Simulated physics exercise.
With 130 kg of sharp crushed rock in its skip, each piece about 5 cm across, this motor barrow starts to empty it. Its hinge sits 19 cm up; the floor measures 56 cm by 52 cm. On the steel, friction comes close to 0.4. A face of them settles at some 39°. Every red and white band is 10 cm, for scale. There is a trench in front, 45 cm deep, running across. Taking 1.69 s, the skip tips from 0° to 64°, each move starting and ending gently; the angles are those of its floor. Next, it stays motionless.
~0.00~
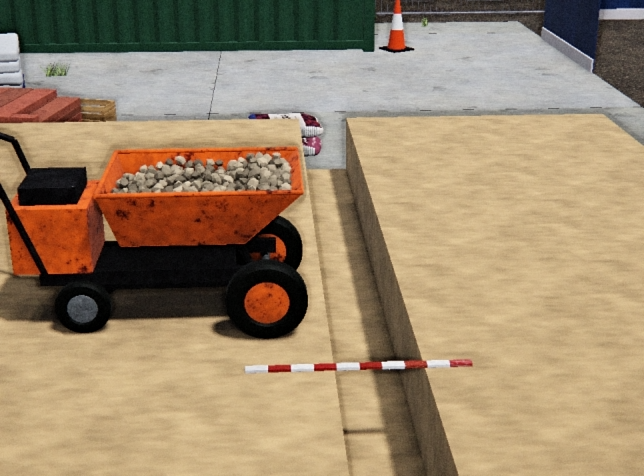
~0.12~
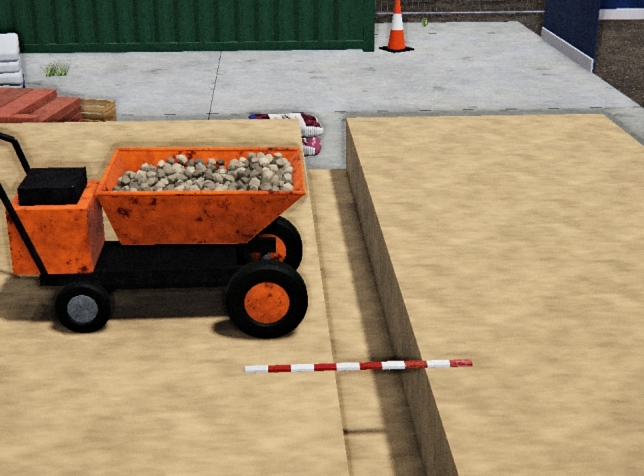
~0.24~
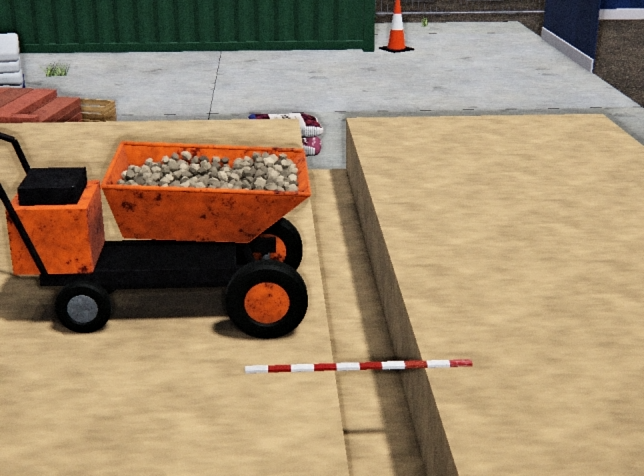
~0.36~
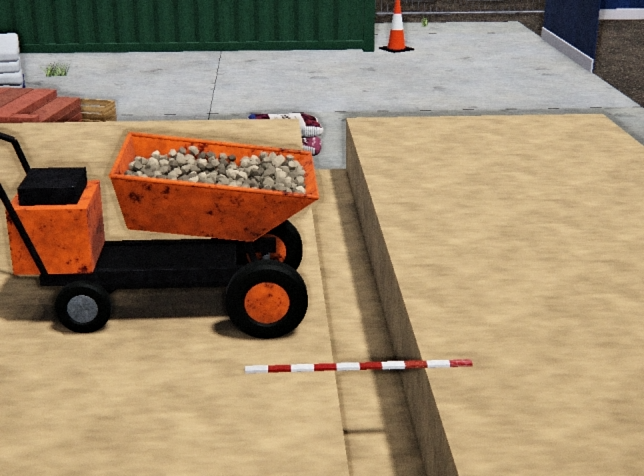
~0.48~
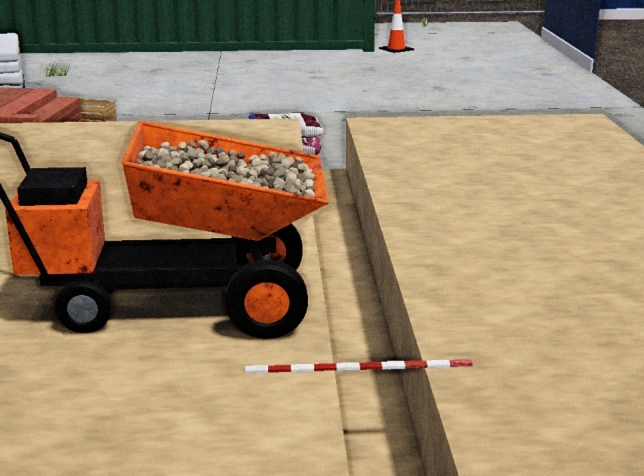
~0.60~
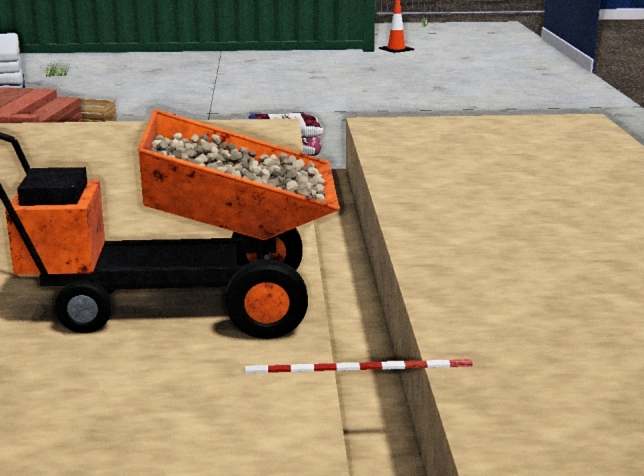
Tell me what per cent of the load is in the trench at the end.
Some 56 per cent.
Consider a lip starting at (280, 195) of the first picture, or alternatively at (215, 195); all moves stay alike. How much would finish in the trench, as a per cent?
Roughly 75 in a hundred, then 90 in a hundred.
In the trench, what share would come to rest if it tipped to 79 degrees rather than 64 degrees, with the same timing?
In that case near 50 per cent.
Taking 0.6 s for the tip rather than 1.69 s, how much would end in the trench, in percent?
It'd be some 30 per cent.
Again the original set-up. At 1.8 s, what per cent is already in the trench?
Close to 10 per cent has got there by then.
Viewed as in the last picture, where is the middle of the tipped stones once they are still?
Their middle ends up near (398, 358).
After 1.3 s the floor is at 54°; 100 % in the skip; the foremost stones are at (370, 235).
After 1.8 s the floor is at 64°; 72 % in the skip, 12 % in the trench, 16 % past the trench; the foremost stones are at (448, 305).
After 2.1 s the floor is at 64°; 38 % in the skip, 21 % in the trench, 41 % past the trench; the foremost stones are at (512, 300).
After 4.1 s the floor is at 64°; 4 % in the skip, 56 % in the trench, 40 % past the trench; the foremost stones are at (524, 292).
